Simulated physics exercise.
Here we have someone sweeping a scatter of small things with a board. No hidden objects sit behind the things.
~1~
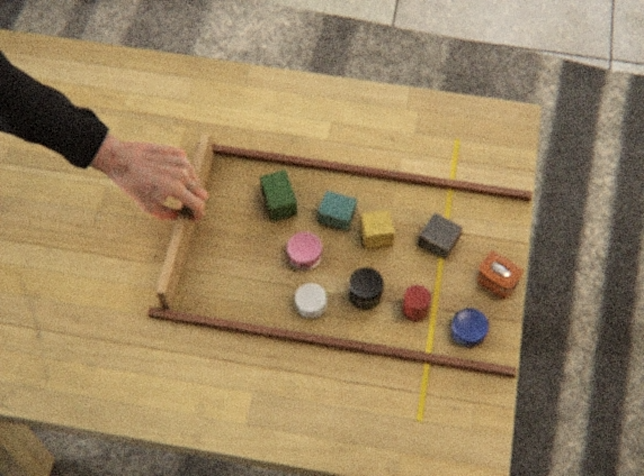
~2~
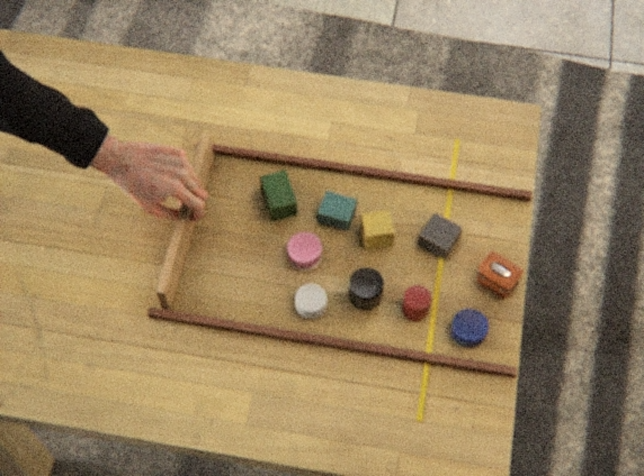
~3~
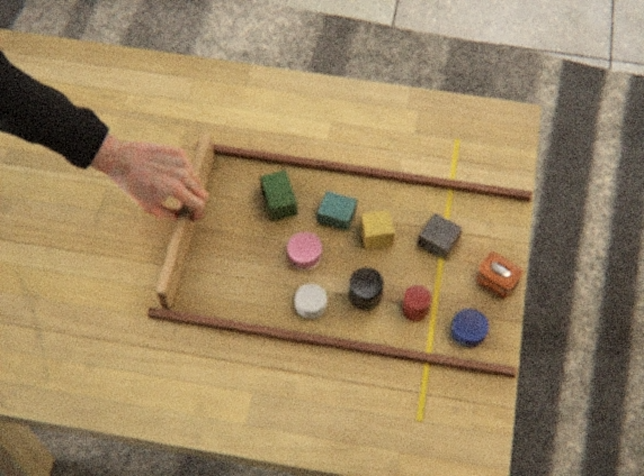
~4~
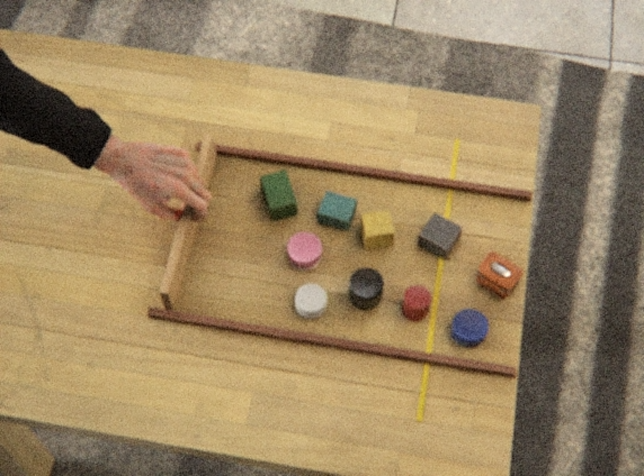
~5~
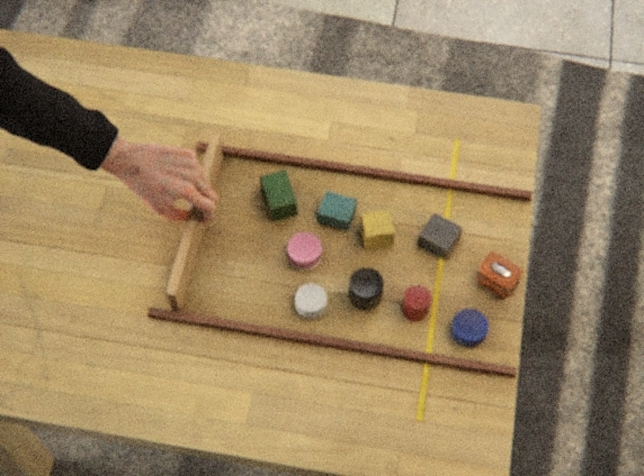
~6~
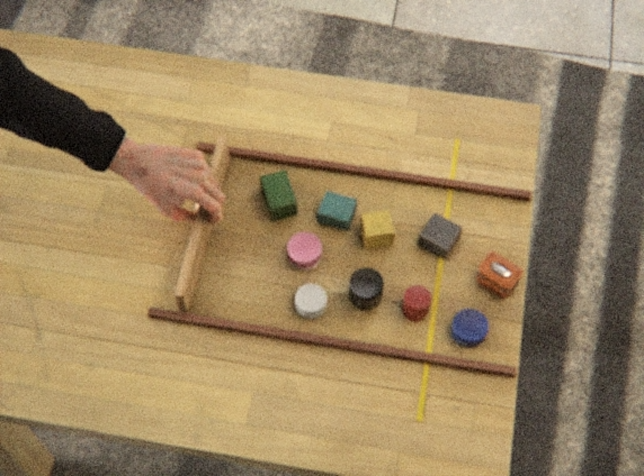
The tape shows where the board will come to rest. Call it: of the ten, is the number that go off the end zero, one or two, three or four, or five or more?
Zero go off.
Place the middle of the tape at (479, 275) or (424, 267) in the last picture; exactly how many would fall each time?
In order, 3 and 0.
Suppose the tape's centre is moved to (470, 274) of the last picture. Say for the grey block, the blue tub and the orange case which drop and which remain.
The grey block is no longer there; as for the blue tub, it is no longer there; and the orange case is no longer there.
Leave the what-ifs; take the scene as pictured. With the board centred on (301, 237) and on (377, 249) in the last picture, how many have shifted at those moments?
First 4, then 8.
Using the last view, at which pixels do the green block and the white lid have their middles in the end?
I'd say approximately (460, 227) and then (447, 333).
A little later, none off yet; orange case at rest near (499, 275); blue tub at rest near (470, 328); grey block at rest near (440, 236).
When it is over, the number that fall off is zero.
